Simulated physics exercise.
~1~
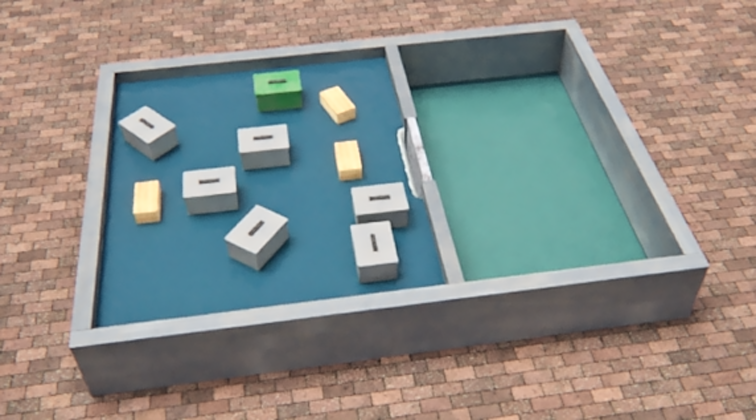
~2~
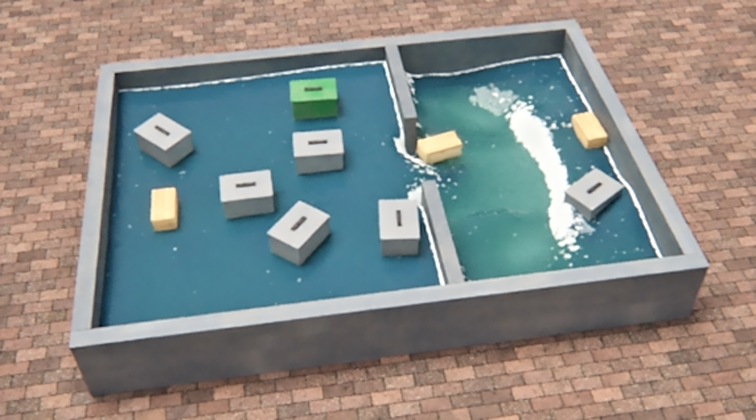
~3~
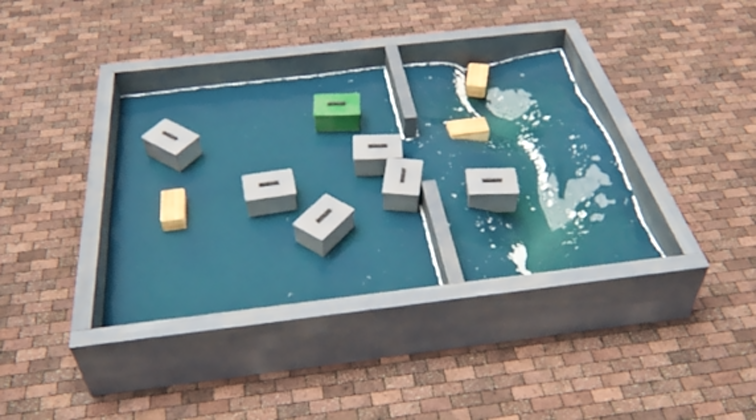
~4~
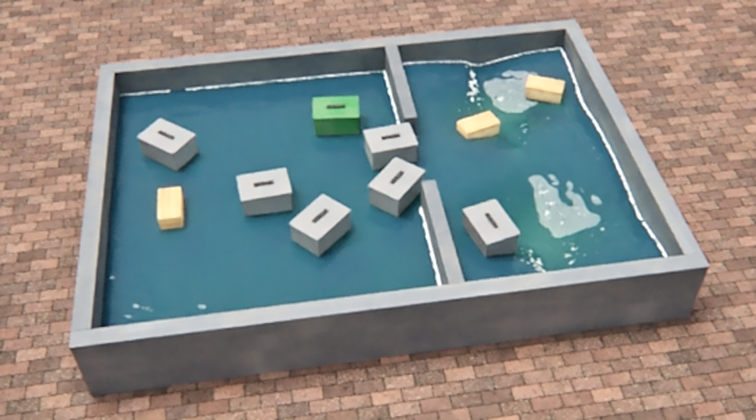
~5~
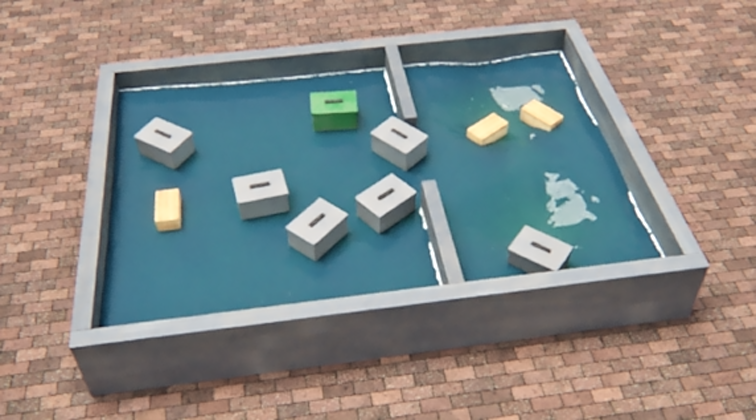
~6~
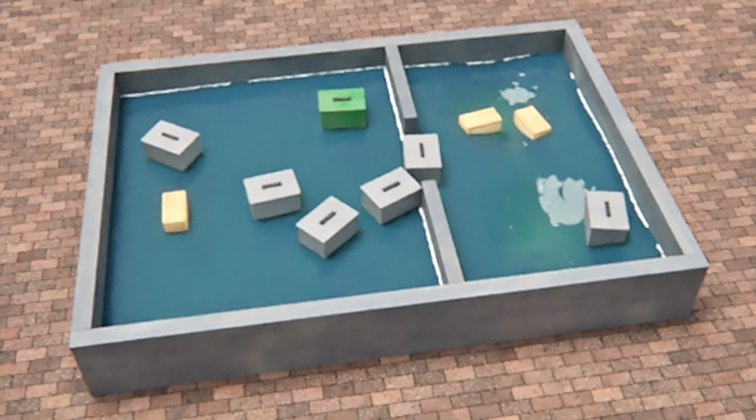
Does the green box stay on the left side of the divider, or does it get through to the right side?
The green box stays on the left side. It drifts a little toward the divider but is still floating short of it at the end.
